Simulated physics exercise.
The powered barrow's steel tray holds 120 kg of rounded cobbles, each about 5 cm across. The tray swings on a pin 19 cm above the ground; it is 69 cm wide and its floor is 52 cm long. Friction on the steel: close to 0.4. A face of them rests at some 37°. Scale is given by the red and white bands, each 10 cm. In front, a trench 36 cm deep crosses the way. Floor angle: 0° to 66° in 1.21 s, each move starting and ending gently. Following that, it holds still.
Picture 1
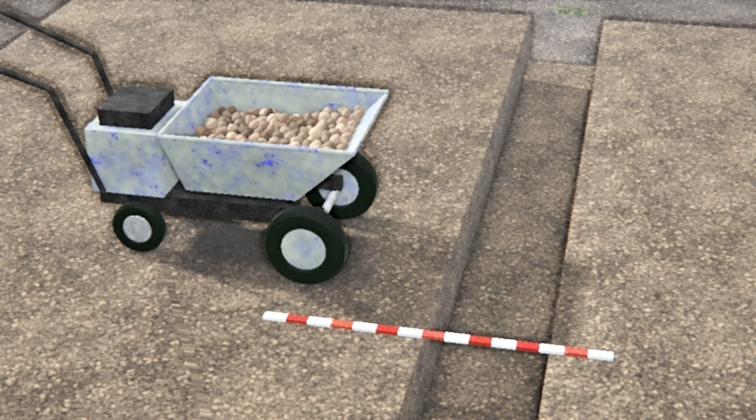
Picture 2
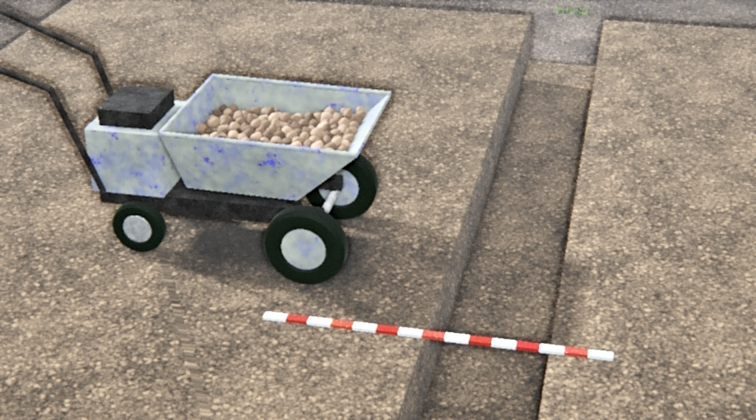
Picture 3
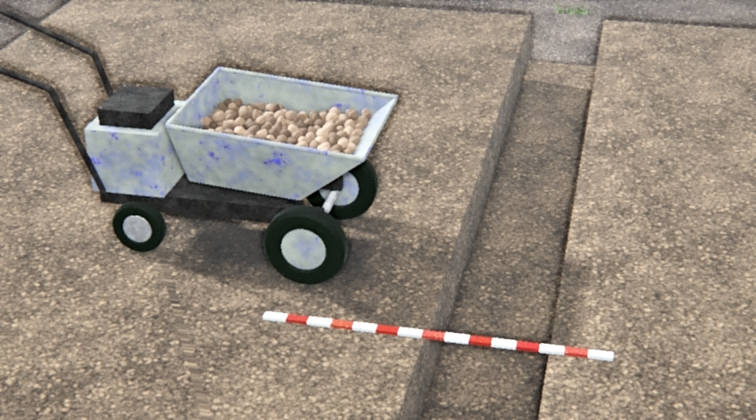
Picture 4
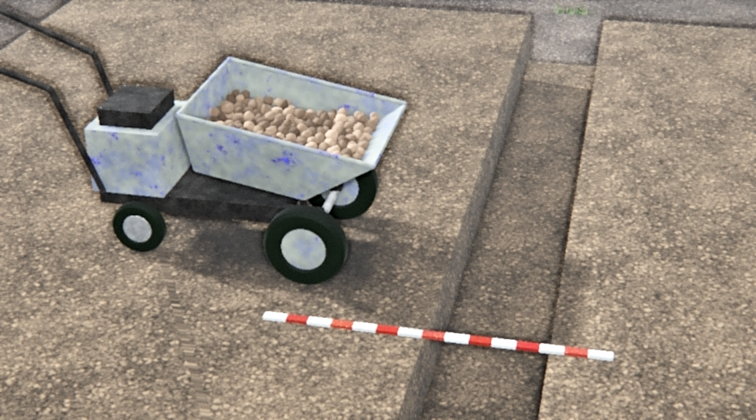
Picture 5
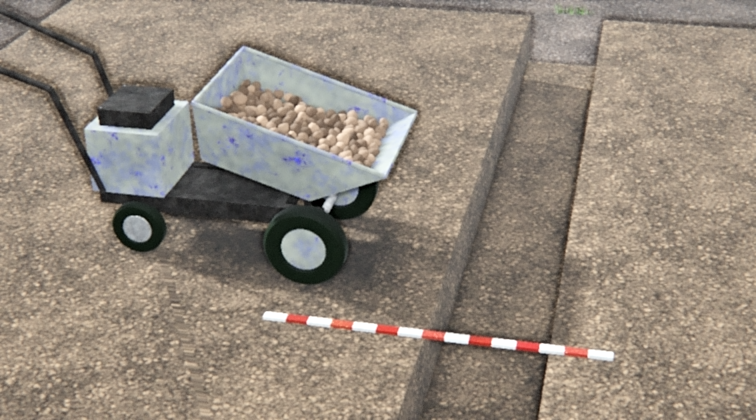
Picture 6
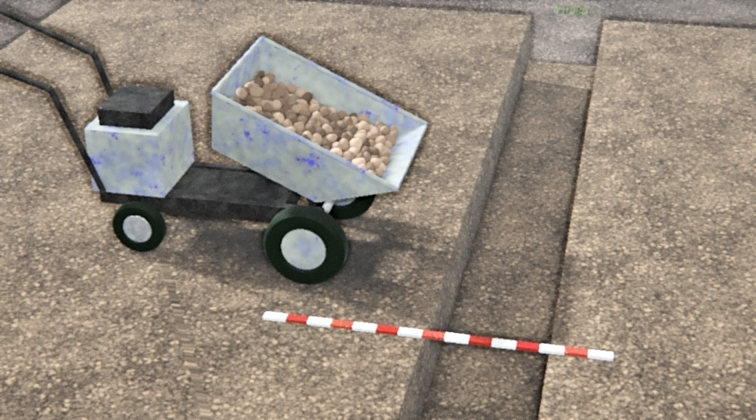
In the video, a powered barrow with a pale, blue-flecked tray of rounded cobbles stands left of a trench, behind a red and white banded pole. The tray tilts gradually, its left end rising while the barrow's wheels stay still.
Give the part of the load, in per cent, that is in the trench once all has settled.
Close to 100 in a hundred.
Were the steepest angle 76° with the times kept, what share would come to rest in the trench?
Roughly 100% would end there.
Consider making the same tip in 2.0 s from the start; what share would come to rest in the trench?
In that case some 100 per cent.
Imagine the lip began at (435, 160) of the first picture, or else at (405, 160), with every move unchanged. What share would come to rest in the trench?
From the first spot near 70, from the second near 100 per cent.
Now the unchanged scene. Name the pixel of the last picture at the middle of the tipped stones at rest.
Around (508, 319).
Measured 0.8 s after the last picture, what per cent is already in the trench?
Approx. 30 % of the load.
Then, 0.4 s after the last picture the floor is at 56°, 100 % in the tray; the foremost stones are at (422, 210).
Then, 0.8 s after the last picture the floor is at 66°, 68 % in the tray, 1 % short of the trench, 30 % in the trench; the foremost stones are at (512, 312).
Then, 1.1 s after the last picture the floor is at 66°, 22 % in the tray, 1 % short of the trench, 77 % in the trench; the foremost stones are at (553, 327).
Then, 3.1 s after the last picture the floor is at 66°, 0 % in the tray, 100 % in the trench; the foremost stones are at (552, 333).
